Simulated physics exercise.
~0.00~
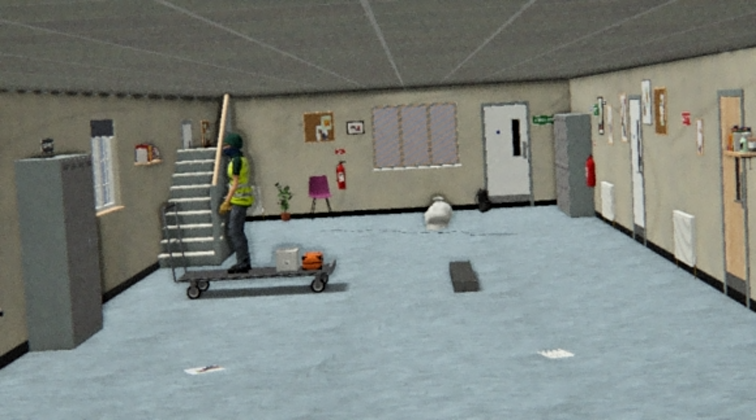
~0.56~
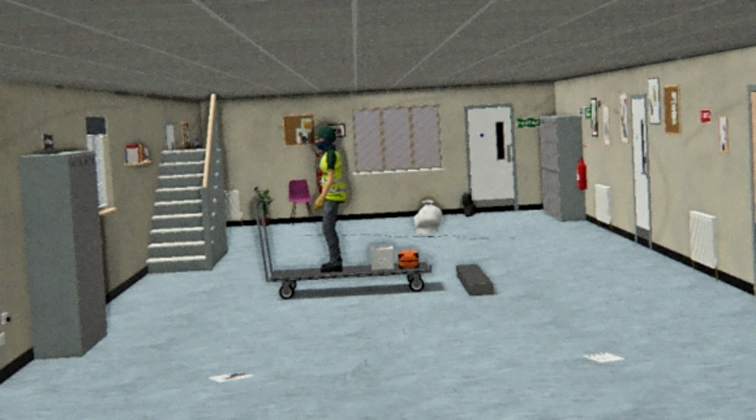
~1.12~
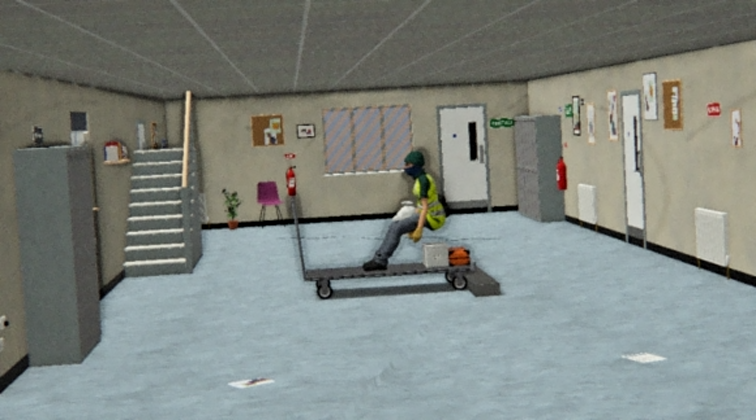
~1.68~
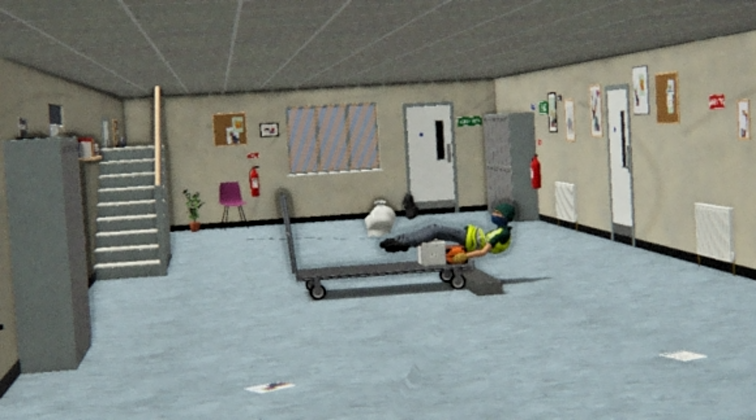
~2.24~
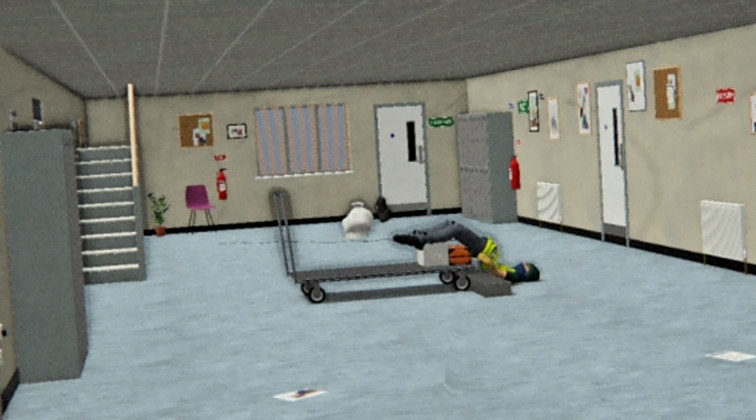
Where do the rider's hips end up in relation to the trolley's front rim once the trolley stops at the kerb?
The rider's hips go over the front rim and end up past it.
